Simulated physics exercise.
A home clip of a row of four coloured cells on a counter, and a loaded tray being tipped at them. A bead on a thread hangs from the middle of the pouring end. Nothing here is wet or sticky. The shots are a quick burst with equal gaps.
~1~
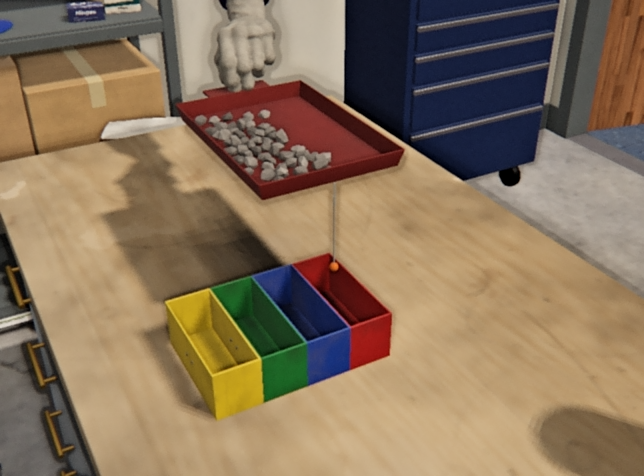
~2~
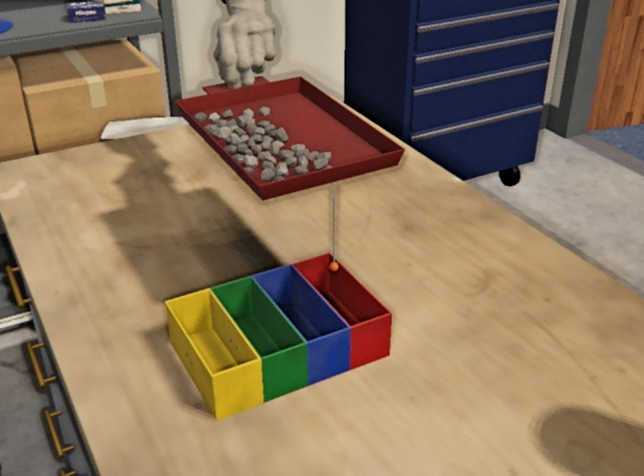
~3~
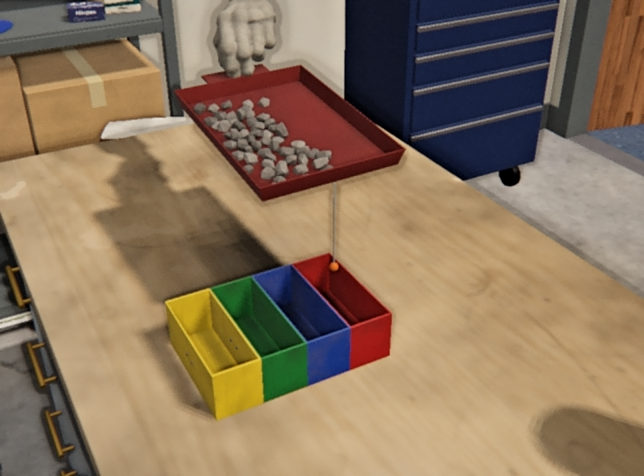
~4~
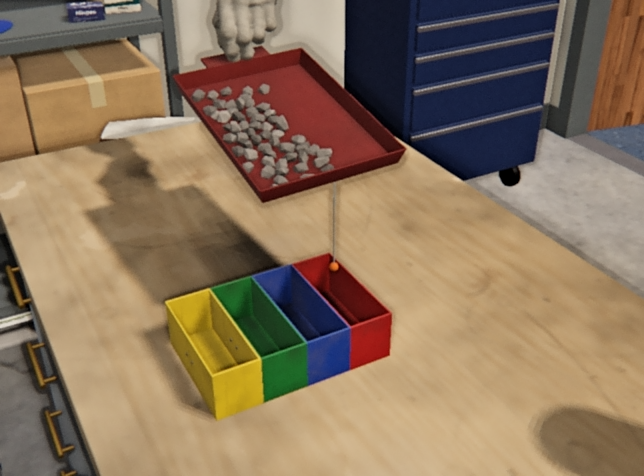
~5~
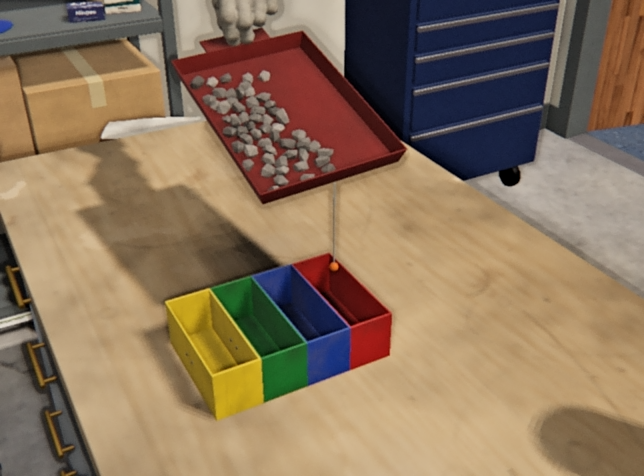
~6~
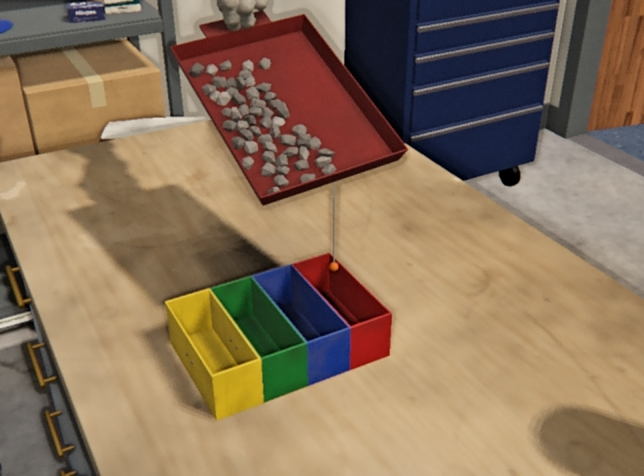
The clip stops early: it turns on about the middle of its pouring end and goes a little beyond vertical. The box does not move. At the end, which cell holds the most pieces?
Fullest: The blue cell.
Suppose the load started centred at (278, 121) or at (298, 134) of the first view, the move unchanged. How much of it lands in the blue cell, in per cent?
The first gives 50 %, the second 40 %.
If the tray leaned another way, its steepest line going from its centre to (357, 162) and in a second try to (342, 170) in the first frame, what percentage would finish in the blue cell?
First some 0, then 10 per cent.
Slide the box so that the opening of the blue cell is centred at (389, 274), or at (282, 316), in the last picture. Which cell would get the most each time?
One: Yellow. Two: The blue one.
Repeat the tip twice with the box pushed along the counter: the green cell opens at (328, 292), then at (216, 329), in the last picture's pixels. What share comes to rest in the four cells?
Roughly 80 per cent, and 80 per cent.
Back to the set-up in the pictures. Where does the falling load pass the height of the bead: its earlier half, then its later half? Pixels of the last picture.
Around (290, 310) and then (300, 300).
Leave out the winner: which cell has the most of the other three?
Second comes the green one.
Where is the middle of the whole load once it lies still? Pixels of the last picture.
Near (306, 354).
Soon after the last picture, tray tipped steeply; nearly all on the tray; a small part falling or outside the box.
A little later, tray tipped past a quarter turn; a small part on the tray; about a quarter in the blue cell; about a quarter in the green cell; a small part in the red cell; about a quarter falling or outside the box.
Later still, tray tipped past a quarter turn; about half in the blue cell; about a quarter in the green cell; a small part in the red cell; a stray few in the yellow cell; a small part falling or outside the box.
At rest, tray tipped past a quarter turn; about half in the blue cell; about a quarter in the green cell; a small part in the red cell; a stray few in the yellow cell; a small part outside the box.
